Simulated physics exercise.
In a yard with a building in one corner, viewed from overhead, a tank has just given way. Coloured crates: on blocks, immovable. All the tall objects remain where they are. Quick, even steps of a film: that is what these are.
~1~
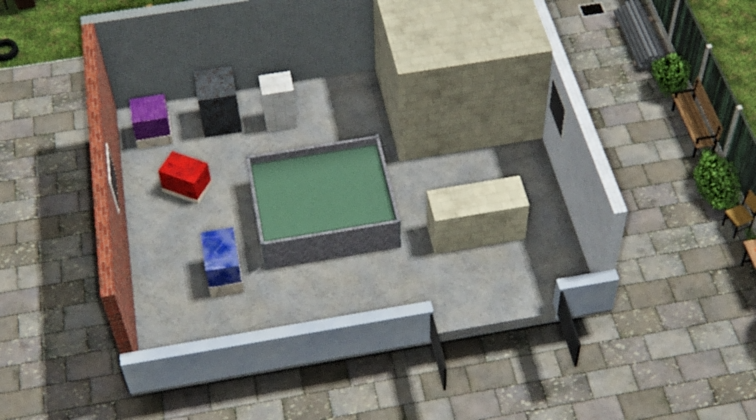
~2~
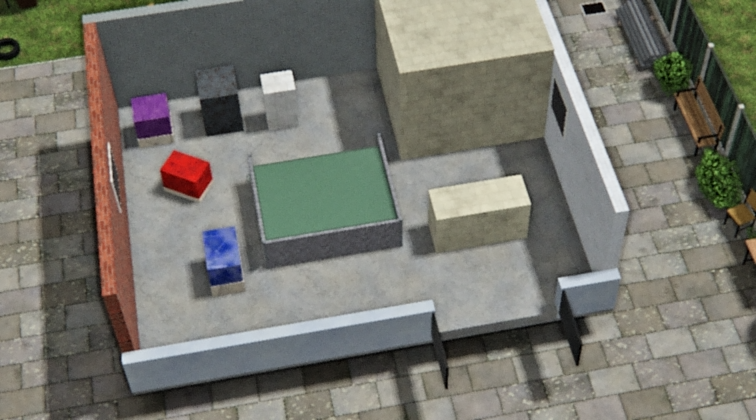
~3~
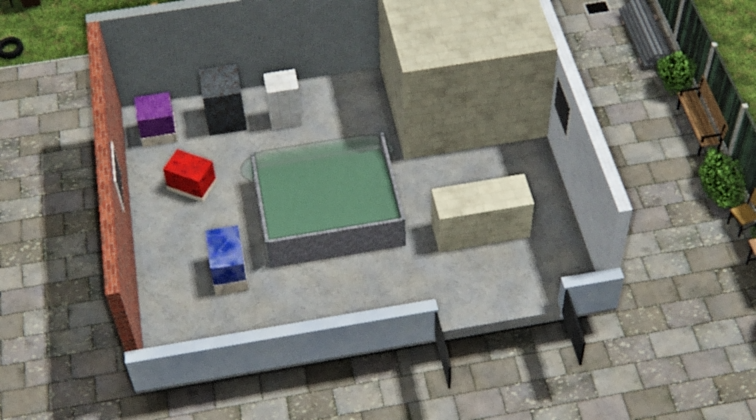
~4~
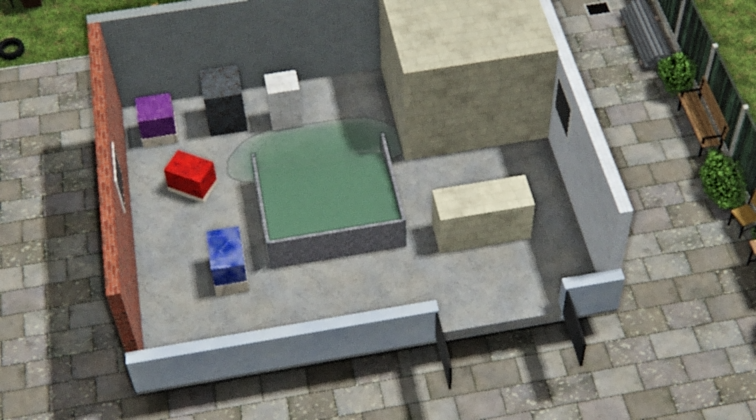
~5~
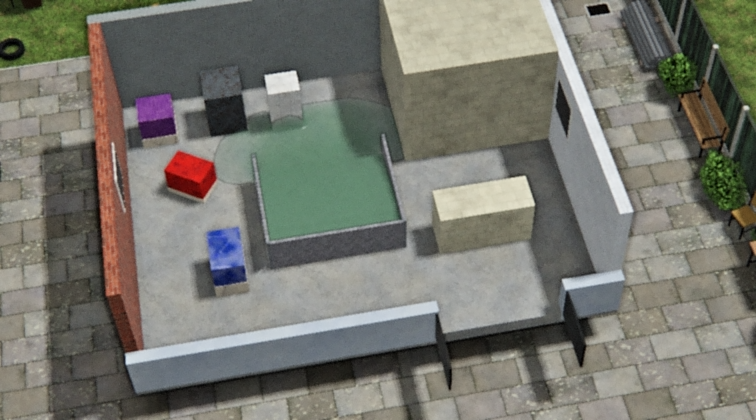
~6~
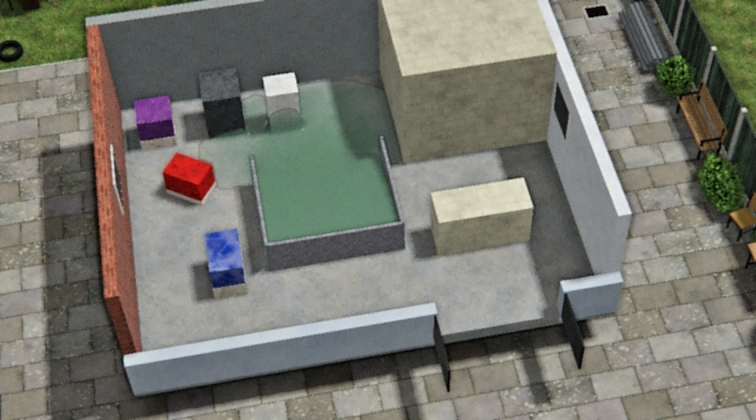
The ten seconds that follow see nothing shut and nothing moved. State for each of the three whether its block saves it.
In the end the blue crate is going to stay free of water. The purple crate is going to get water on it. The red crate is going to get water on it.
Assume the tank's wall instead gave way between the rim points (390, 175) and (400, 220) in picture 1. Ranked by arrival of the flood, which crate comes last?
I say the purple crate.
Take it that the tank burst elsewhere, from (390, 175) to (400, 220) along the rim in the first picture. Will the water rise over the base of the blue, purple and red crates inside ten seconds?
Going through them, the blue is never reached, the purple is never reached and the red is never reached.
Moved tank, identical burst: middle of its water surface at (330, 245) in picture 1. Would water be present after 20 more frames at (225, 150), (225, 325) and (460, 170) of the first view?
First drenched; next unwetted; last drenched.
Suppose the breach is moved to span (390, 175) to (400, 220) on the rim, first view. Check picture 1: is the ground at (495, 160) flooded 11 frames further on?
Submerged.
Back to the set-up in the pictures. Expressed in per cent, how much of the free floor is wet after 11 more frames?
My estimate is near 30 per cent.
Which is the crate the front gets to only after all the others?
The answer here is the one in blue.
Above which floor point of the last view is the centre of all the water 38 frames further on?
The centre of mass sits at about (281, 193).
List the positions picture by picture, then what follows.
Still water in the open tank at (322, 191), in the first frame.
Water pours out on the open tank's far side and has run to (249, 181), in the second frame.
The front is at (245, 169), out from the gap on the open tank's far side, in the third frame.
Water pours out on the open tank's far side and has run to (232, 161), in the fourth frame.
The front is at (229, 136), out from the gap on the open tank's far side, in the fifth frame.
Water pours out on the open tank's far side and has run to (346, 82), in the sixth frame.
A moment on, water covers 25 % of the floor; the blue crate not reached, the purple crate water round its plinth, the red crate water round its plinth.
Next, water covers 30 % of the floor; the blue crate not reached, the purple crate water round its plinth, the red crate water round its plinth.
Then, water covers 45 % of the floor; the blue crate not reached, the purple crate water round its plinth, the red crate water round its plinth.
Later, water covers 75 % of the floor; the blue crate water round its plinth, the purple crate water round its plinth, the red crate water round its plinth.
In the end, water covers 95 % of the floor; the blue crate stayed above the water, the purple crate was topped, the red crate was topped.
